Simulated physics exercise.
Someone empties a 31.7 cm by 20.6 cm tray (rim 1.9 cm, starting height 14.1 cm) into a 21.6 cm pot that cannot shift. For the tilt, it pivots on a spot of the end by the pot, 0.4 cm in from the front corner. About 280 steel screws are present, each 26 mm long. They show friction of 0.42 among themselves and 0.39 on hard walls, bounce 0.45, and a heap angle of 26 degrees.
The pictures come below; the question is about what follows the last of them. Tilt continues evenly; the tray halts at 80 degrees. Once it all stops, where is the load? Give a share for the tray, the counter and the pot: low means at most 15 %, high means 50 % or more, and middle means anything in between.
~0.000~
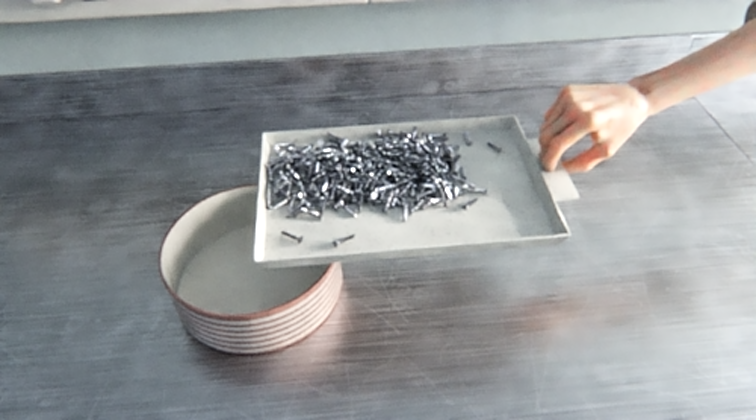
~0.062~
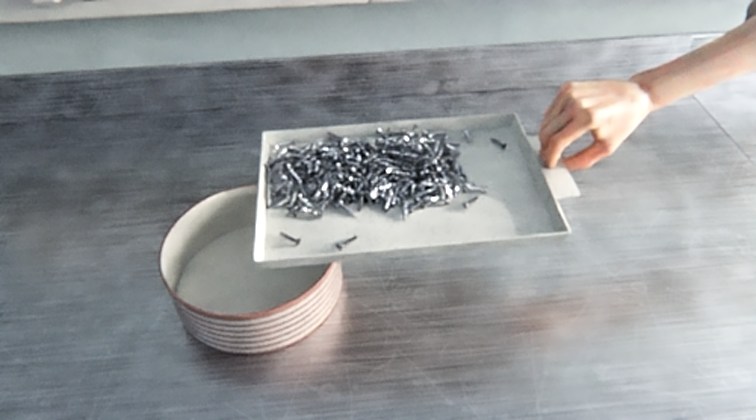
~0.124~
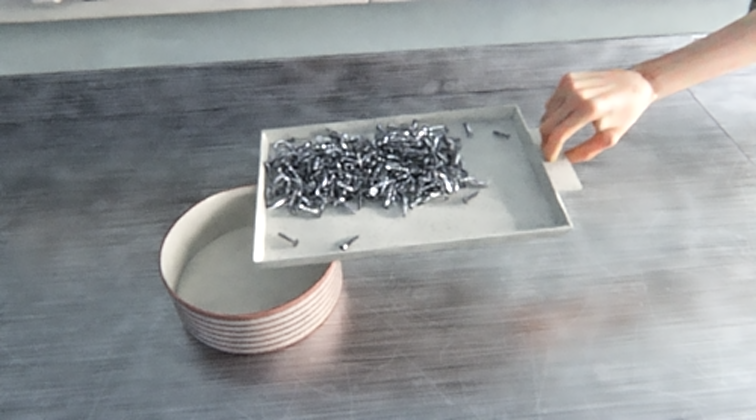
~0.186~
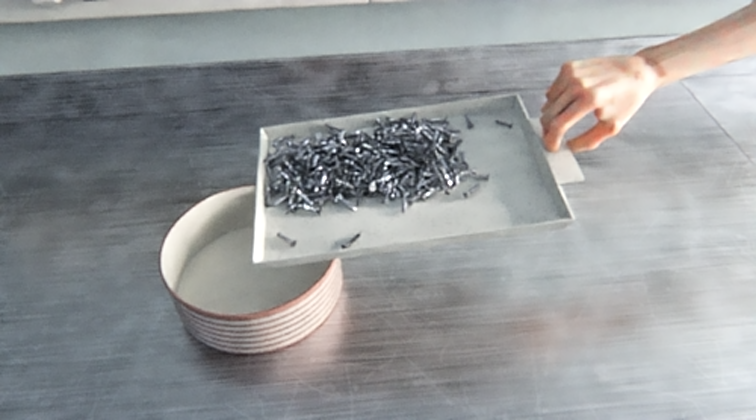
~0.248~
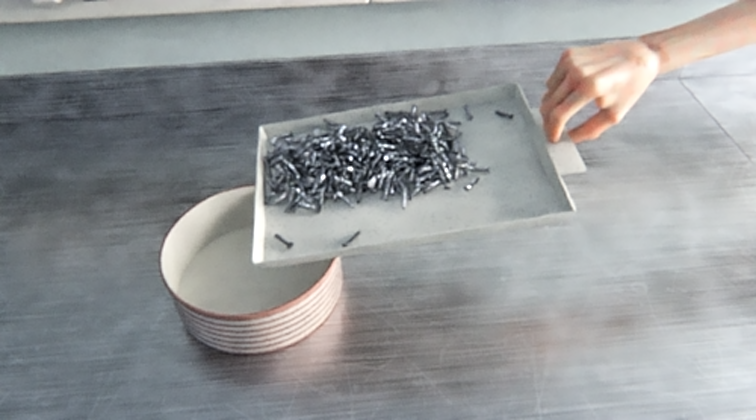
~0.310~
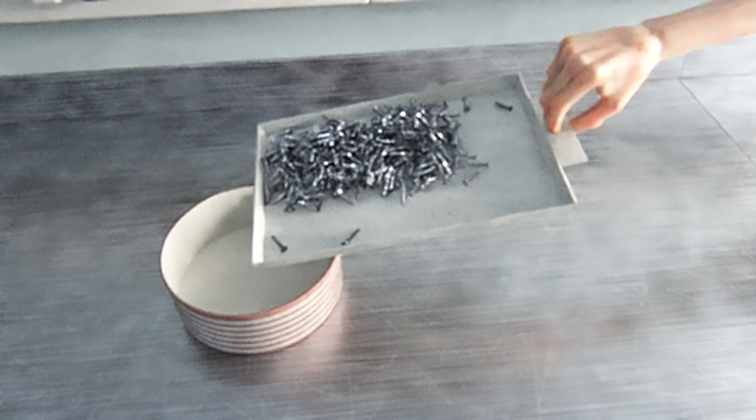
Shares: Tray low, counter middle, pot high.
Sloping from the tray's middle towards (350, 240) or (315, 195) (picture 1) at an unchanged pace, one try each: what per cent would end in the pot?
The share comes to about 15 in a hundred, then about 90 in a hundred.
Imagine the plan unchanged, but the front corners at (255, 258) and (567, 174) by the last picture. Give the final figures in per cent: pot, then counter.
You'd end with pot at 90 and counter at 5.
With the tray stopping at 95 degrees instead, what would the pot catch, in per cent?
Pot share: About 65 per cent.
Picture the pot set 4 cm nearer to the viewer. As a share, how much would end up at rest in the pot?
Estimated share: Around 95 in a hundred.
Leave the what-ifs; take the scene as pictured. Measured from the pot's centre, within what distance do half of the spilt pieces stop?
Close to 16 cm, give or take.
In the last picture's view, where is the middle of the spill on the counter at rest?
At rest, its centre lies at about (216, 388).
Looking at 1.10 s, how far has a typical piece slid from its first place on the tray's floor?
I'd say close to 9 centimetres.
After 1.10 s, tilt 43 degrees; the tray holds 100 %, the pot 0 %.
Then, at 1.63 s, tilt 64 degrees; the tray holds 95 %, the pot 0 %.
After 2.22 s, tilt 80 degrees; the tray holds 5 %, the pot 60 %.
By 3.2 s all is still; tray 0 %, counter 40 %, pot 60 %.
